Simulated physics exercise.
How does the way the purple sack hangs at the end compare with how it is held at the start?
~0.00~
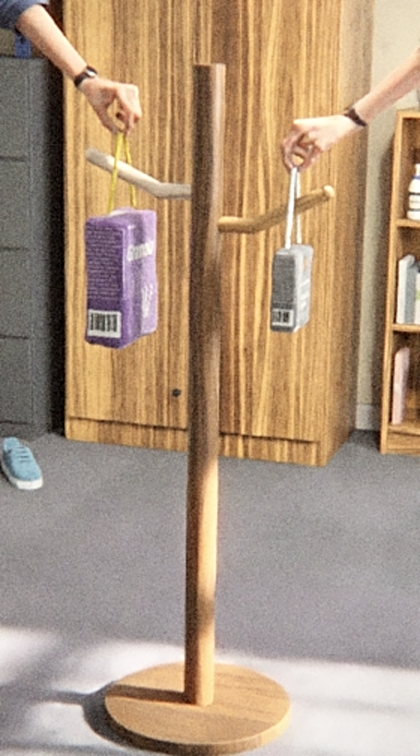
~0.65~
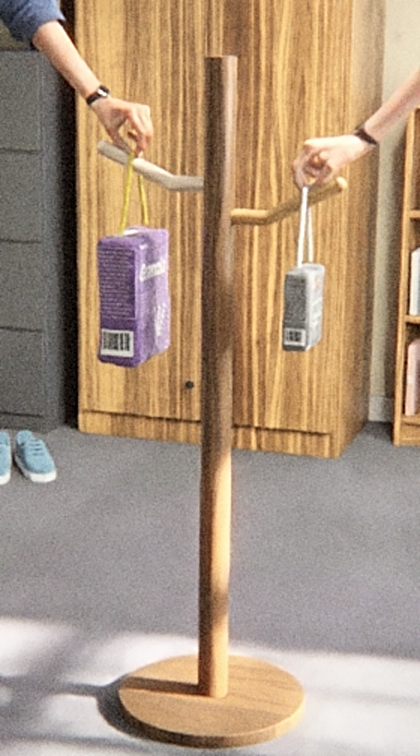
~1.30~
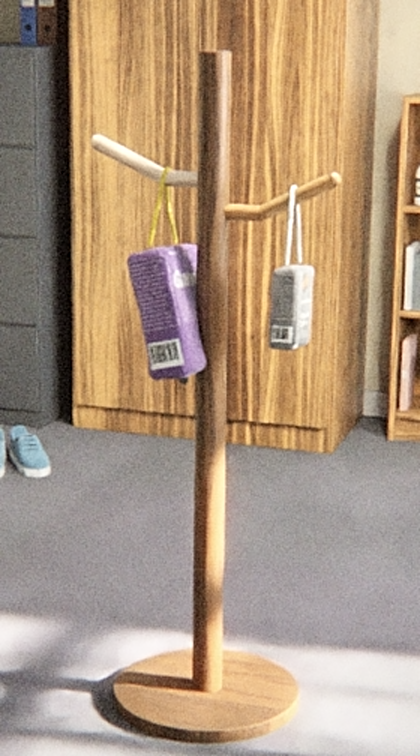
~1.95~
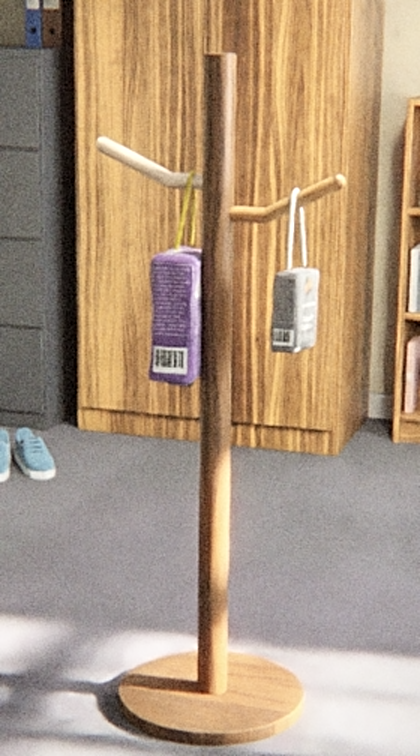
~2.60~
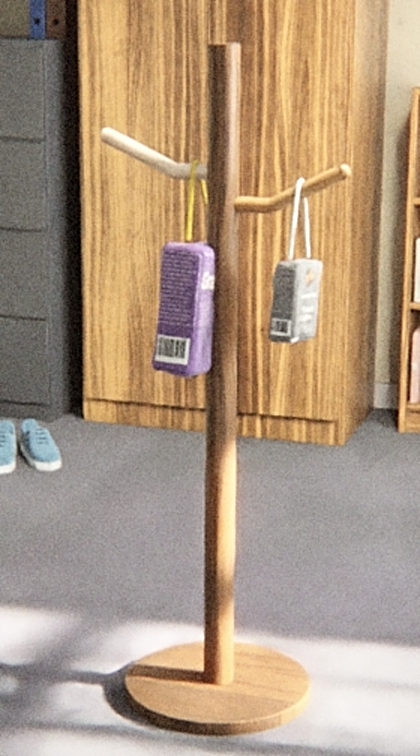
The purple sack is upright at the start, while a hand holds it by its loop. By the end it leans slightly as it hangs from the left peg.
